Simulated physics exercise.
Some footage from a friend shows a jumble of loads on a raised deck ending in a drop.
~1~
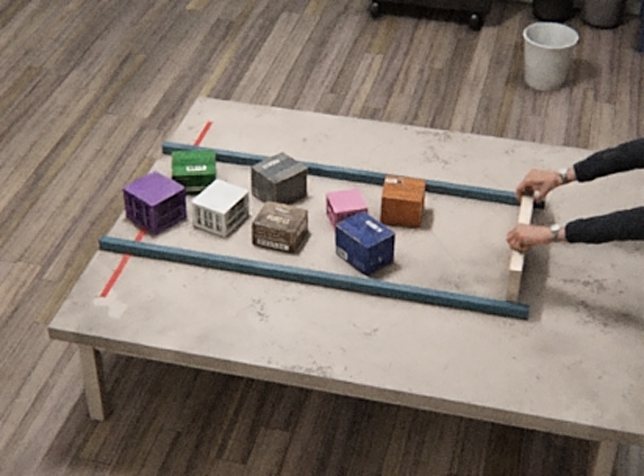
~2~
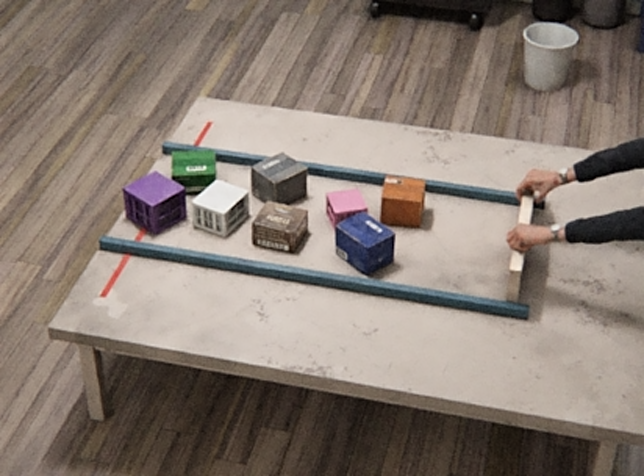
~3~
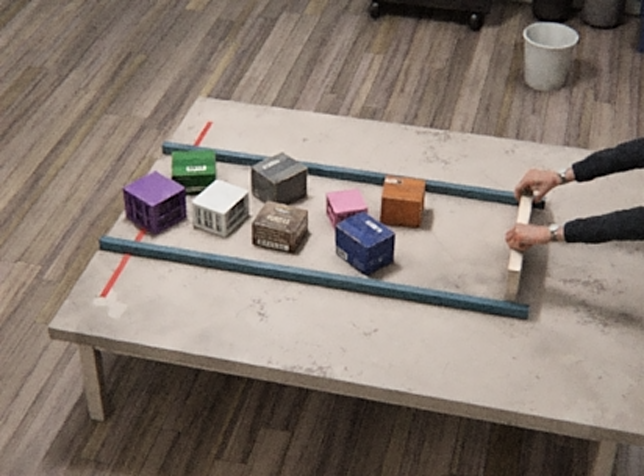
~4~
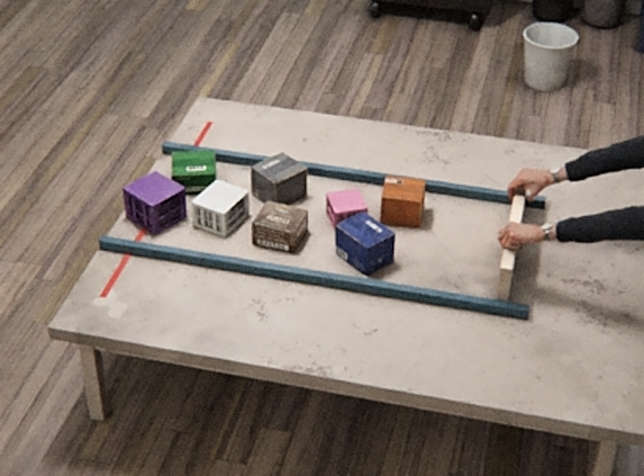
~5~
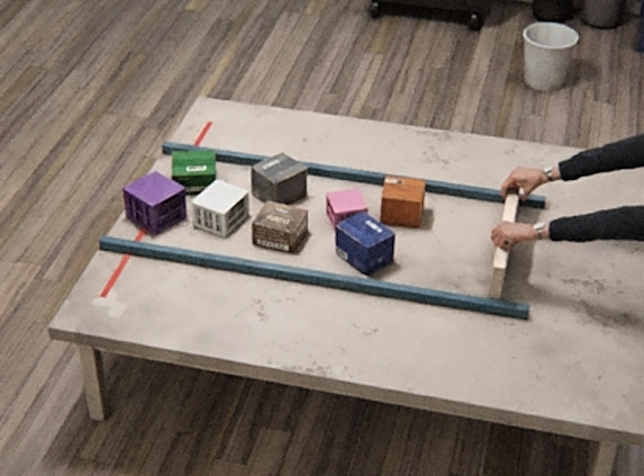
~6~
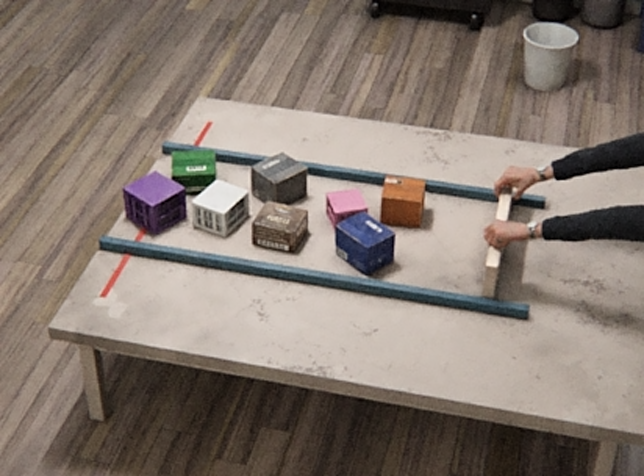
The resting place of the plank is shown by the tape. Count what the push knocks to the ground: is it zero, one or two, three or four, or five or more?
At least five drop.
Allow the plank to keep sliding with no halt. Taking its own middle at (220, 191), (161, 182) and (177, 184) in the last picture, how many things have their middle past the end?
3; 5; 5.
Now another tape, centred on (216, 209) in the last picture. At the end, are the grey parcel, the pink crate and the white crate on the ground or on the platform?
I'd say the grey parcel stays aboard, the pink crate stays aboard and the white crate gets knocked off.
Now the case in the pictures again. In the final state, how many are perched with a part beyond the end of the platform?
Expected count: 3.
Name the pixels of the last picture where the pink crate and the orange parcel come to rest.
Going in order: First (142, 193), then (154, 163).
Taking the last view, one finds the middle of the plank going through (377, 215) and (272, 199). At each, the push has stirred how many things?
At the one place 3, at the other 8.
A little later, none off yet; purple crate at rest near (155, 202); green parcel at rest near (194, 172); white crate at rest near (221, 208).
When it is over, the number that fall off is five or more; down, brown box, grey parcel, white crate, green parcel and purple crate.
